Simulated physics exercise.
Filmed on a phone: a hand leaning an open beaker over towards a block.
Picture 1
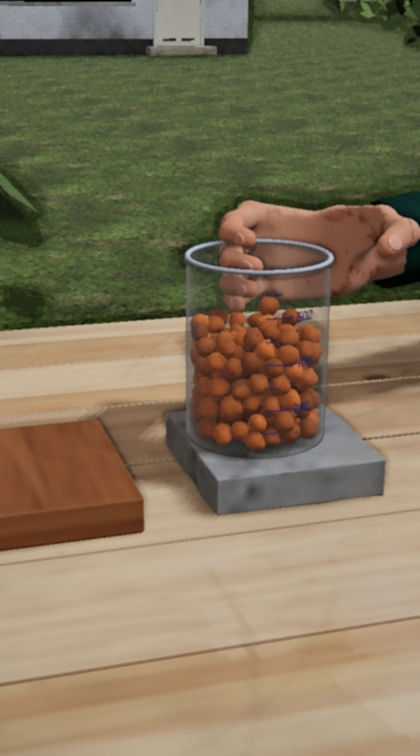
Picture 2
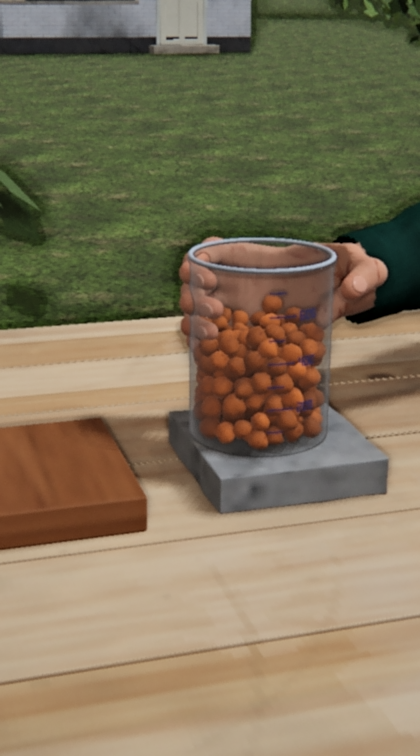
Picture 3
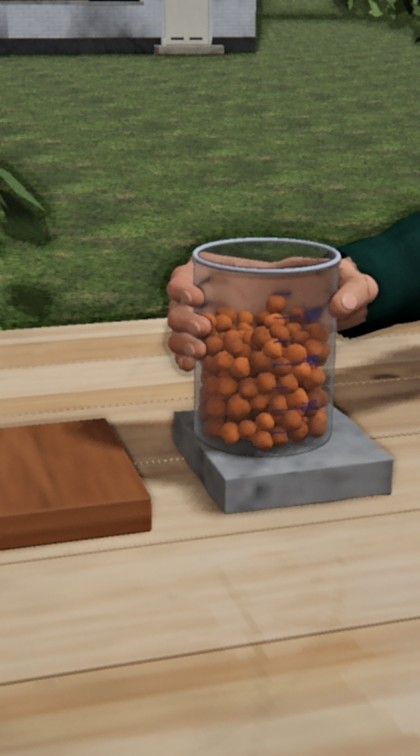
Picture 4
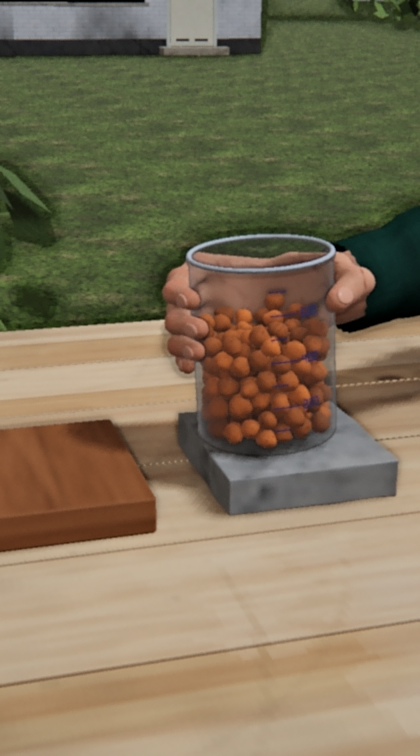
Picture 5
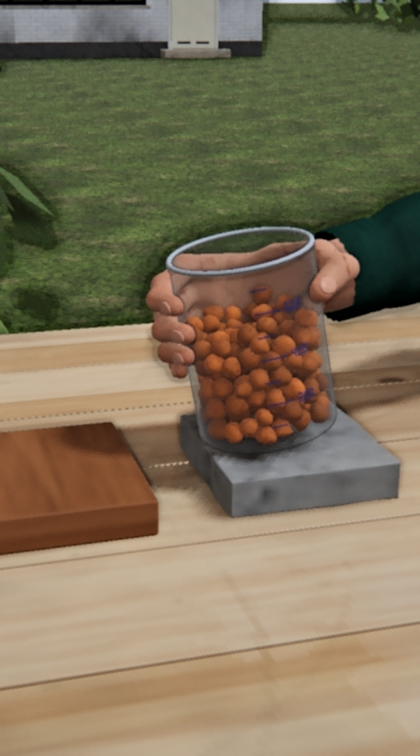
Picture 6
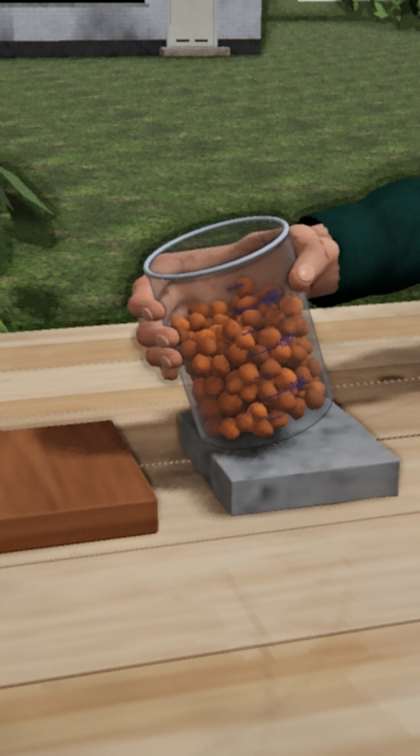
A clear open beaker, more than half full of round orange pieces, stands on a grey slab on a pale plank table, seen from slightly above with grass and a pale building behind. A reddish-brown wooden block lies at the left. A dark-green-sleeved hand closes around the beaker from behind, then leans it steadily leftward as the view shifts very slightly.
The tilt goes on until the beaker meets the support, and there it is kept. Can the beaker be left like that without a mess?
What is in the beaker starts tumbling out.
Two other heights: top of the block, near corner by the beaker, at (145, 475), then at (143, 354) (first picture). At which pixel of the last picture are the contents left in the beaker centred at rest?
Around (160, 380) in the first try, (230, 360) in the second.
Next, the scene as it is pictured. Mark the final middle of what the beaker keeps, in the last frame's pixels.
Near (124, 415).
Then, 0.83 s later than the last frame, the beaker leans 53°; everything is still inside.
Then, 1.56 s later than the last frame, the beaker leans 85°; everything is still inside.
Then, 2.19 s later than the last frame, the beaker rests on the block at 95°; a small part of the coated peanuts out of it.
When it is over, the beaker rests on the block at 95°; a small part of the coated peanuts out of it.
